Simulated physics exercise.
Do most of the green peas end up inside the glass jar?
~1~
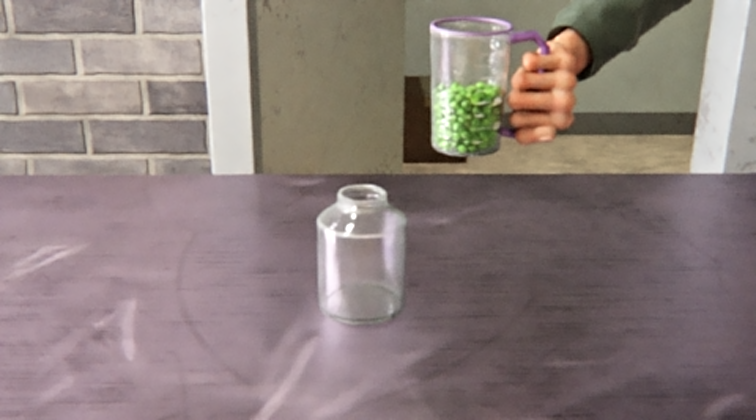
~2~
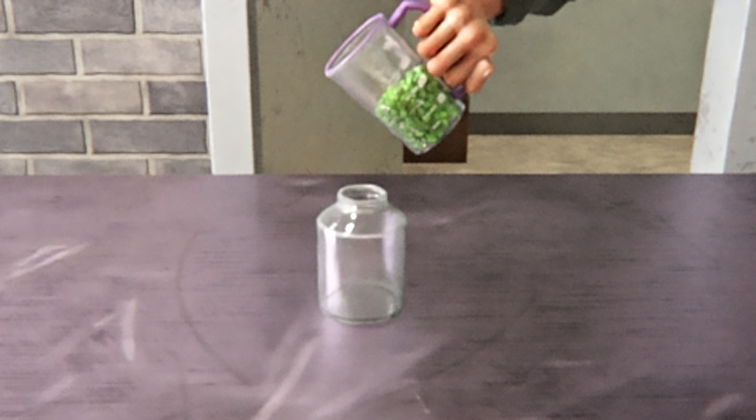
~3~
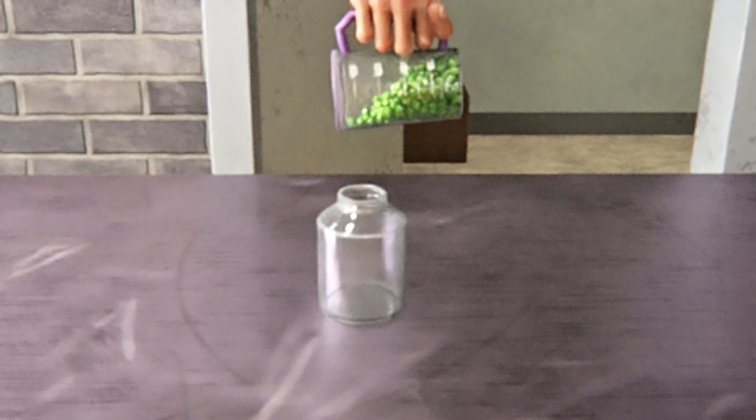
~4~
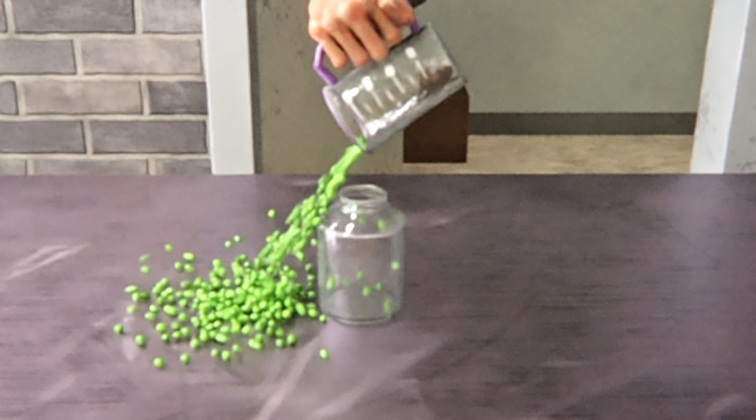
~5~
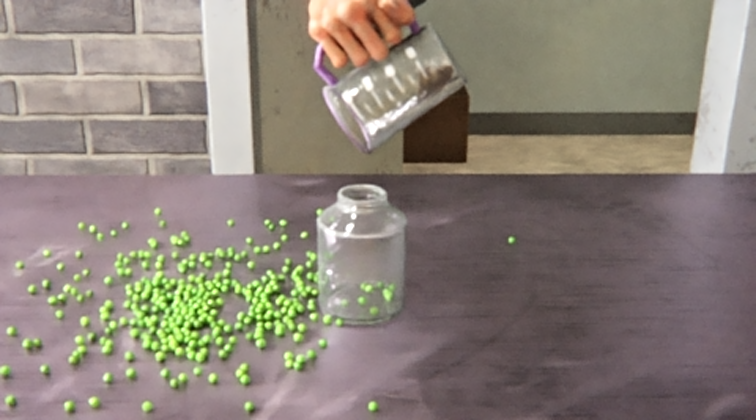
No, the bulk of the peas end up scattered on the table, with hardly any in the jar and hardly any left in the cup.
